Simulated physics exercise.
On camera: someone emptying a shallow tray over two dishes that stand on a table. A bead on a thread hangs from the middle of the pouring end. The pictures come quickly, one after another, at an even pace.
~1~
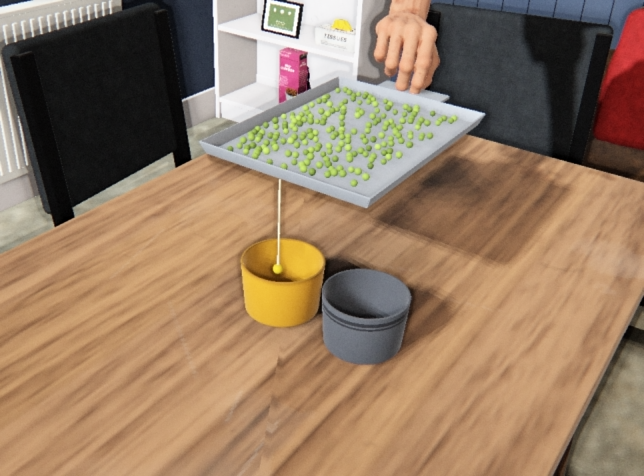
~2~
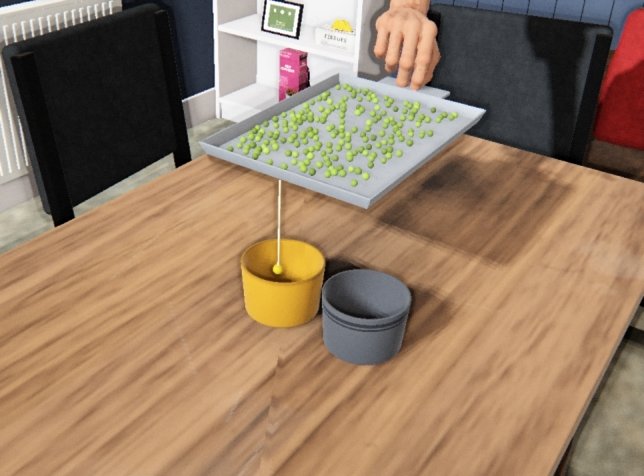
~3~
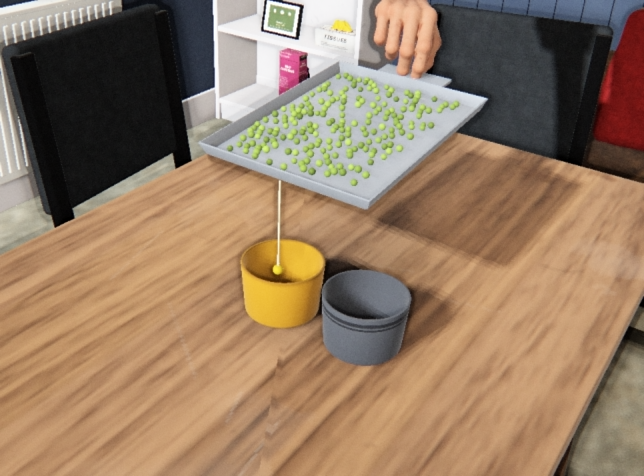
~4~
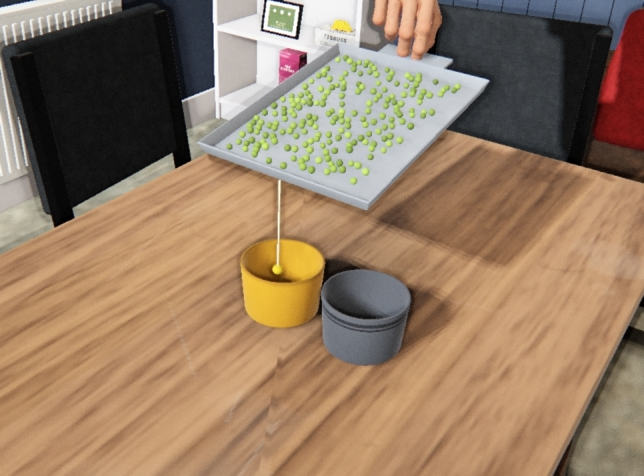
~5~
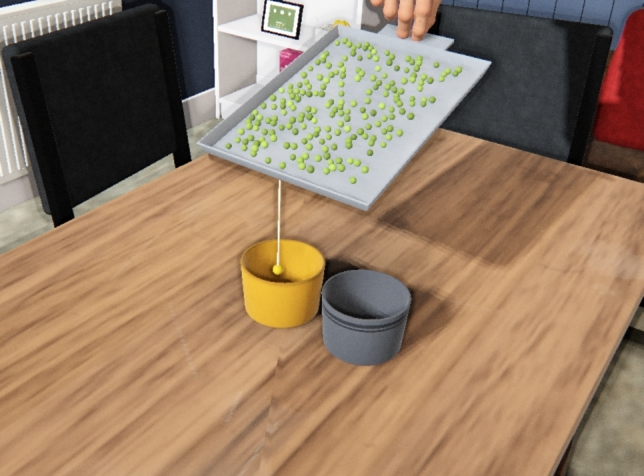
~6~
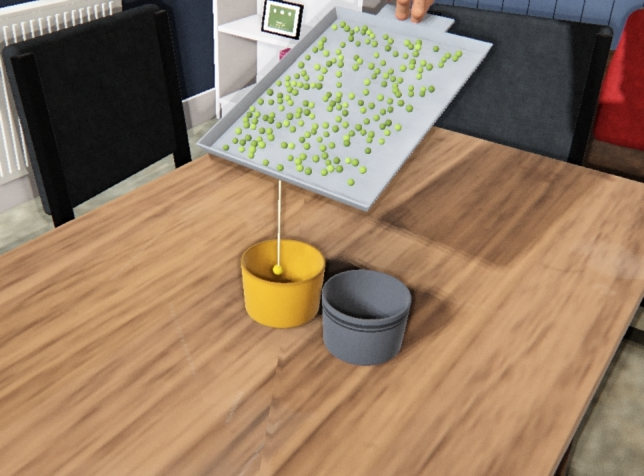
On a wooden dining table, a yellow dish and a gray dish stand side by side beneath a shallow metal tray scattered with green peas, a bead hanging on a thread from its near edge. A hand steadily raises the tray's far end, steepening its slope, while the peas mostly keep their places.
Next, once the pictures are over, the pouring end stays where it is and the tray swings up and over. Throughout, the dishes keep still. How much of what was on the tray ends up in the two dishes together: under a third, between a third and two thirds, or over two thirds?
Under a third.
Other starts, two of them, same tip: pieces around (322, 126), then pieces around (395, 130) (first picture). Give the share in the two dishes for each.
Some 0 and then some 0 per cent.
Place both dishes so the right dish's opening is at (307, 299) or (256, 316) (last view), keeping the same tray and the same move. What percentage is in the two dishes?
Roughly 40 per cent, then roughly 60 per cent.
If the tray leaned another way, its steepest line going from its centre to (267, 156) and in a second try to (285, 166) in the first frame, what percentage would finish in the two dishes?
Respectively 0 % and 0 %.
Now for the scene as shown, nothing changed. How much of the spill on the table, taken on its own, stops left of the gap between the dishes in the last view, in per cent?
Close to 90 per cent.
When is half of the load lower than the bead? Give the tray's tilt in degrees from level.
Angle reached: About 90°.
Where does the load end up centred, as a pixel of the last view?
Last view, resting centre - approx. (258, 374).
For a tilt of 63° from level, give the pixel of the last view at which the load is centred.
The middle of the pieces lands at roughly (282, 179).
Soon after the last picture, tray tipped steeply; most on the tray; about a quarter in the air.
A little later, tray tipped right over; a small part on the tray; about two thirds outside both; about a third in the air.
Later still, tray tipped past a quarter turn; a stray few in the left dish; nearly all outside both.
At rest, tray tipped past a quarter turn; none in the right dish; a stray few in the left dish; nearly all outside both.
